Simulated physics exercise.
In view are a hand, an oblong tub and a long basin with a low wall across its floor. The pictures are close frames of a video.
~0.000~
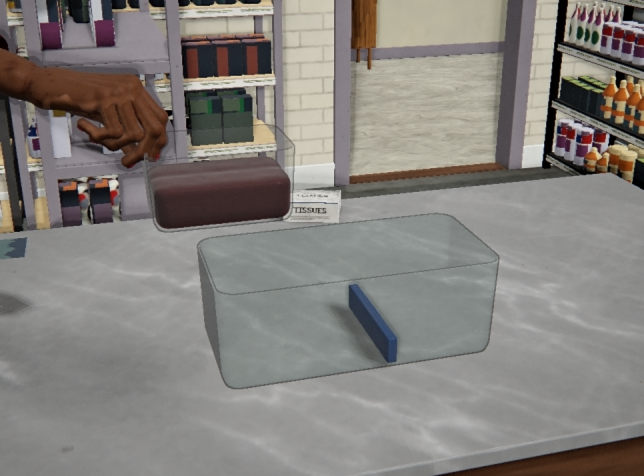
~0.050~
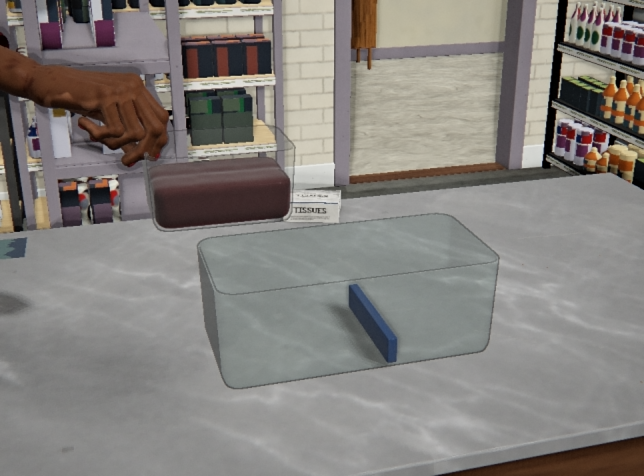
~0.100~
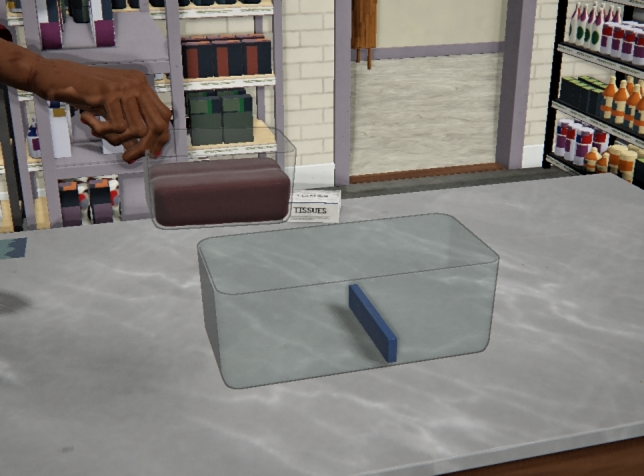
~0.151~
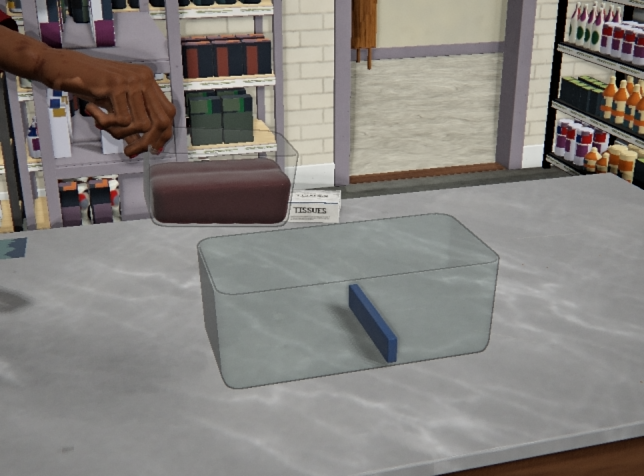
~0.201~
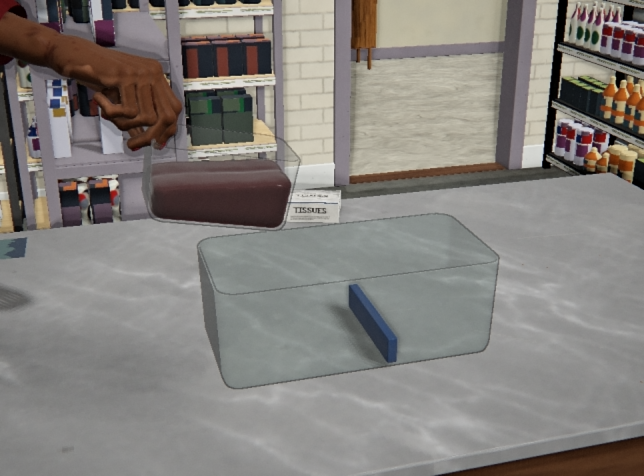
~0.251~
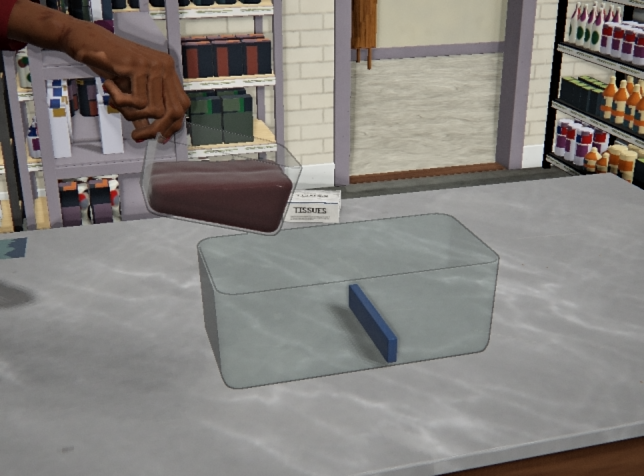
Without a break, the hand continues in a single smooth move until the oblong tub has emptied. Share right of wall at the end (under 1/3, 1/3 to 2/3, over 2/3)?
Under 1/3.
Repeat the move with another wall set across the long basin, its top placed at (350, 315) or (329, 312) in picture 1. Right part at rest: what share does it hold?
Roughly 15 % and 45 %.
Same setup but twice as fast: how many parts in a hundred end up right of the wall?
Estimate: Around 20 %.
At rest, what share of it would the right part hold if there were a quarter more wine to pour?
About 15 %.
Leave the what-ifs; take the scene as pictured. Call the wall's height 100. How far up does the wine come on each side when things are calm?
Some 60 per cent left and 10 right.
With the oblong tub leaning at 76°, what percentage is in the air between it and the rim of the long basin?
That works out near 30 percent.
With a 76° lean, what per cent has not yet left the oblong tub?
Around 50 percent remains.
A moment on, the oblong tub is tipped on its side and 49 per cent is still to pour, 20 is left of the wall and 0 right of it.
Next, the oblong tub is tipped right over and 12 per cent is still to pour, 75 is left of the wall and 6 right of it.
Then the oblong tub is tipped right over and 0 per cent is still to pour, 87 is left of the wall and 11 right of it.
Later the oblong tub is tipped right over and 0 per cent is still to pour, 88 is left of the wall and 11 right of it.
Finally, 88 per cent lies left of the wall, 11 right of it and 1 outside.
